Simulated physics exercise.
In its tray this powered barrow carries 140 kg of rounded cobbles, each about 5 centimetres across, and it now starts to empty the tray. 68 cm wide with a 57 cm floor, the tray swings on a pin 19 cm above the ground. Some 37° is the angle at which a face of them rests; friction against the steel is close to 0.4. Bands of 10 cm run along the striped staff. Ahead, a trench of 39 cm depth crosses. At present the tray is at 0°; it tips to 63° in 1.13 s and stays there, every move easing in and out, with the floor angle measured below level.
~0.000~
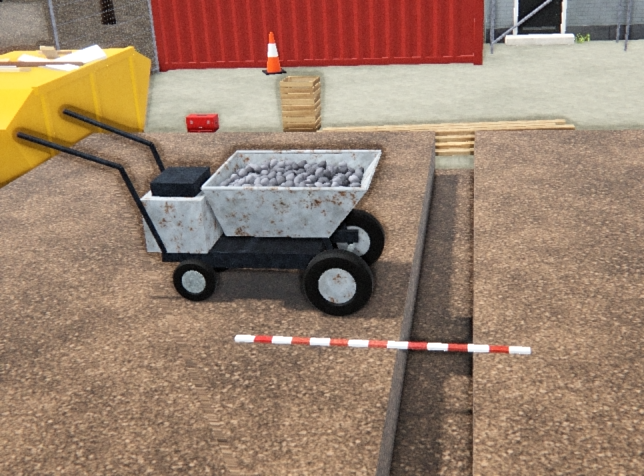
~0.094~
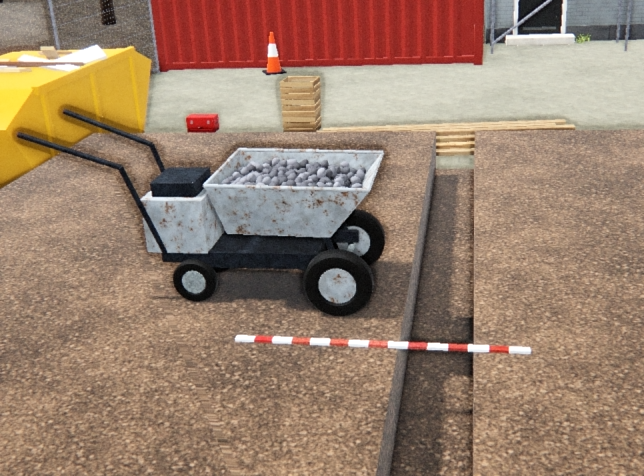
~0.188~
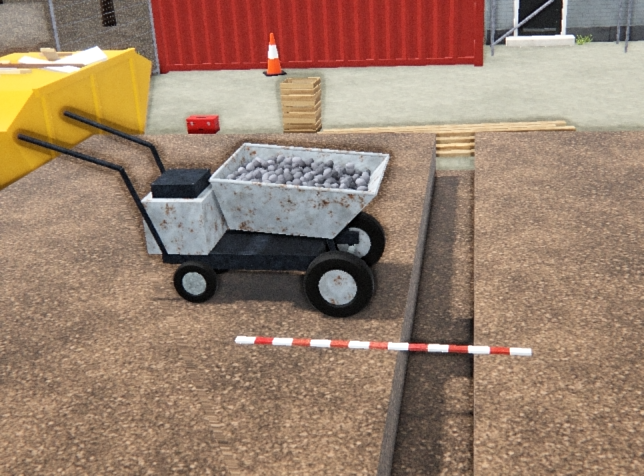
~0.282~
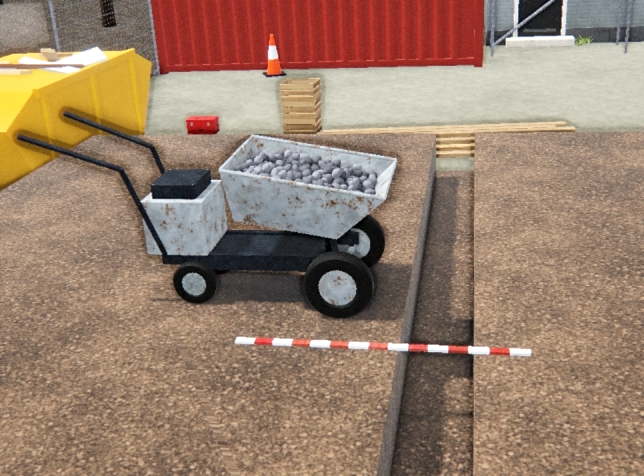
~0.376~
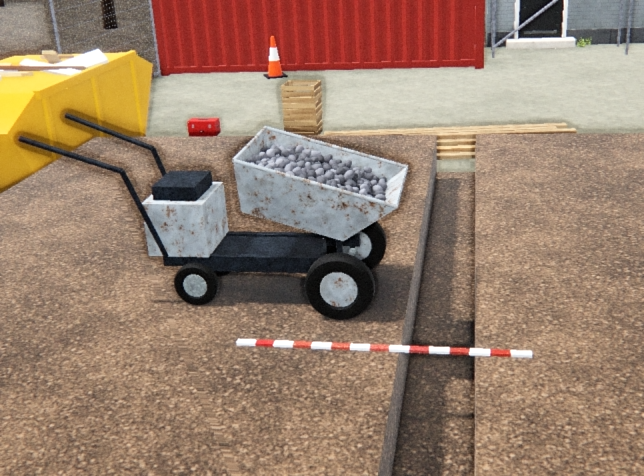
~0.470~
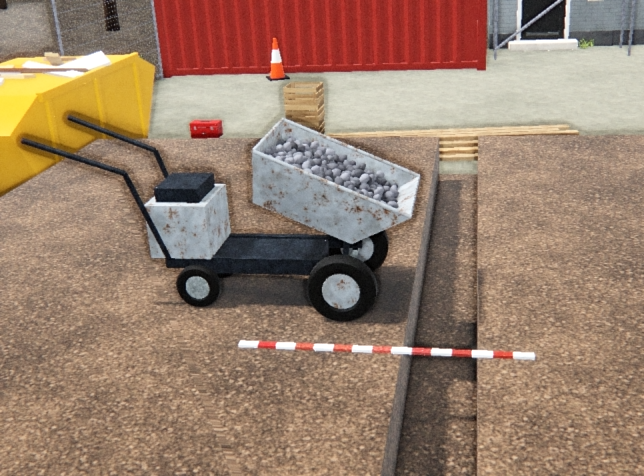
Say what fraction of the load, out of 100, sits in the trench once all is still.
About 44 out of 100.
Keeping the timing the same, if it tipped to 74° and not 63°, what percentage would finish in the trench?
In that case around 40 percent.
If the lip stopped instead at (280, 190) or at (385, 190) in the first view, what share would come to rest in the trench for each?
Roughly 60 per cent, then 30 per cent.
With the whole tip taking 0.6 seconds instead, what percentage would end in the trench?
Then roughly 30 percent.
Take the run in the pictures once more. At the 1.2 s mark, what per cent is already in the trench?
I'd say near 10 per cent at that time.
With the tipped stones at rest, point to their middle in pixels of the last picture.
Roughly (474, 297), I'd say.
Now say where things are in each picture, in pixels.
Lip at (366, 190), floor tilted 0°, highest stones at (287, 173), in the first picture.
The tray is at 1°, its lip at (369, 191); the top of the load is at (279, 171); the stones move at 0.2 m/s on average, in the second picture.
Lip at (376, 194), floor tilted 5°, highest stones at (277, 168); the stones move at 0.4 m/s on average, in the third picture.
Lip at (385, 199), floor tilted 10°, highest stones at (269, 160); the stones move at 0.6 m/s on average, in the fourth picture.
The tray is at 16°, its lip at (397, 207); the top of the load is at (273, 153); the stones move at 0.7 m/s on average, in the fifth picture.
Lip at (411, 217), floor tilted 24°, highest stones at (289, 146); the stones move at 0.8 m/s on average, in the sixth picture.
After 0.9 s the floor is at 53°; 100 % in the tray; the foremost stones are at (432, 236).
After 1.2 s the floor is at 63°; 79 % in the tray, 8 % in the trench, 13 % past the trench; the foremost stones are at (521, 301).
After 1.6 s the floor is at 63°; 44 % in the tray, 15 % in the trench, 41 % past the trench; the foremost stones are at (607, 318).
After 3.5 s the floor is at 63°; 11 % in the tray, 44 % in the trench, 44 % past the trench; the foremost stones are past the picture's edge.
